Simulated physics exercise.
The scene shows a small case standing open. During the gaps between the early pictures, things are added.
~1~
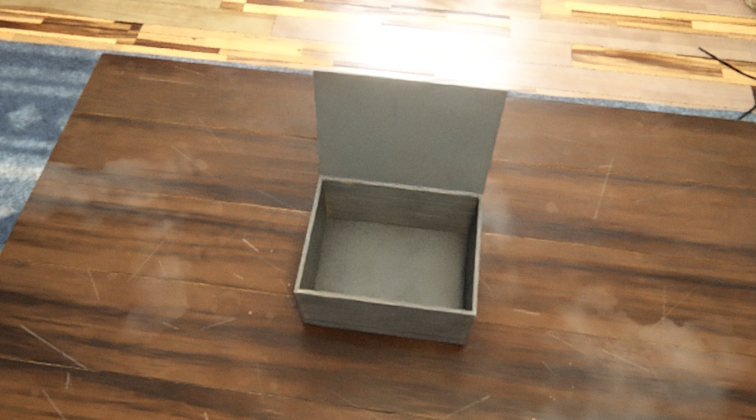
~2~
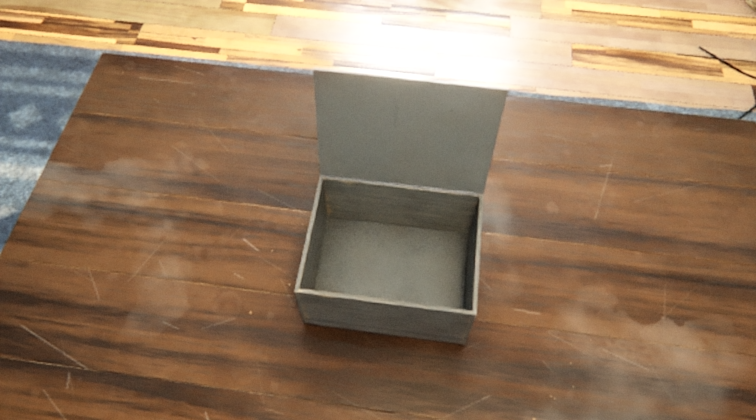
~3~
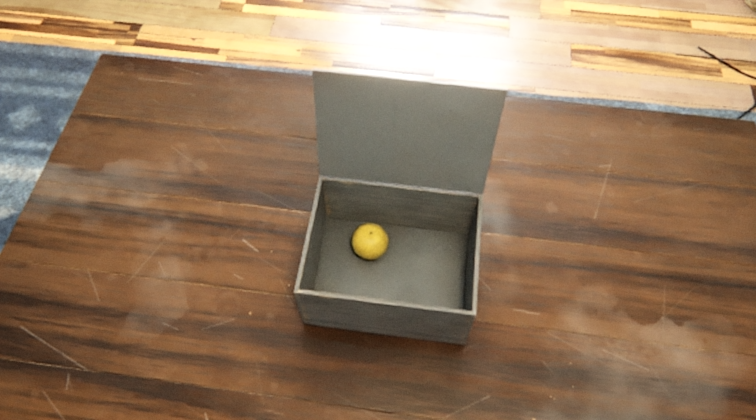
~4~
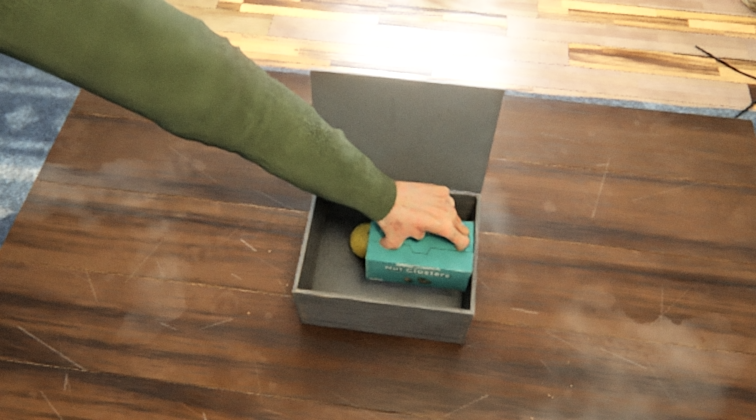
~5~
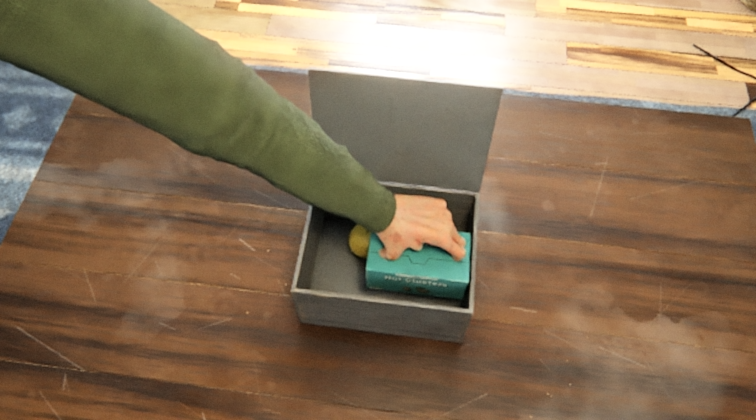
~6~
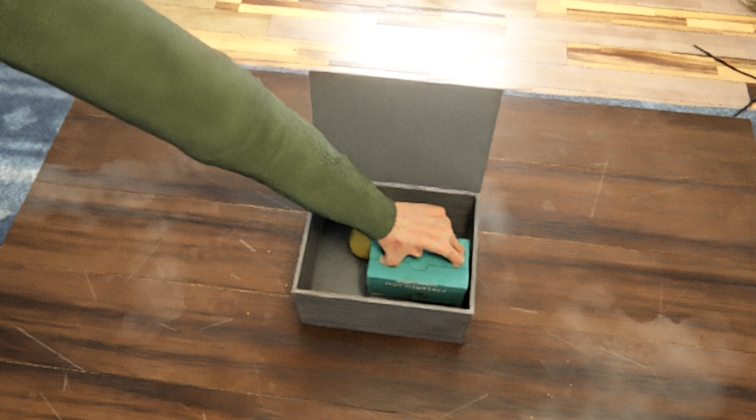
The video shows an open, empty grey box on a wooden table, then a yellow apple inside it, and then a hand in a green sleeve lowering a turquoise carton into the box to the right of the apple.
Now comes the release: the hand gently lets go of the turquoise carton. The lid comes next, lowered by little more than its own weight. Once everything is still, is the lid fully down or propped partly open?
It is fully down.
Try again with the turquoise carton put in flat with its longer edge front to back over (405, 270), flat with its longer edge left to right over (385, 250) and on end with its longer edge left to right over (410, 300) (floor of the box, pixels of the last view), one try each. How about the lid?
So: First shut tight, second open, third open.
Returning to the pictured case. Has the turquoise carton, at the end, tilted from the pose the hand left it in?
The turquoise carton keeps its pose.
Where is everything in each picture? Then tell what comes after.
In the first frame, the last thing is not in view yet.
In the second frame, the last thing is not in view yet.
In the third frame, the last thing is not in view yet; yellow apple (370, 241).
In the fourth frame, still above its spot; turquoise carton (420, 251).
In the fifth frame, still above its spot; turquoise carton (418, 261).
In the sixth frame, in place under the hand; turquoise carton (418, 267).
Then, 0.90 s after the last picture, lid starting down; turquoise carton slid a little near (415, 284).
Then, 1.60 s after the last picture, lid 58° above the rim; turquoise carton slid a little near (415, 284).
Then, 1.90 s after the last picture, lid 32° above the rim; turquoise carton slid a little near (415, 284).
Then, 2.30 s after the last picture, lid shut; turquoise carton slid a little near (415, 284).
At rest, lid shut; moved from the start, turquoise carton; yellow apple in place. Seen from the same camera at the end, turquoise carton near (415, 284).
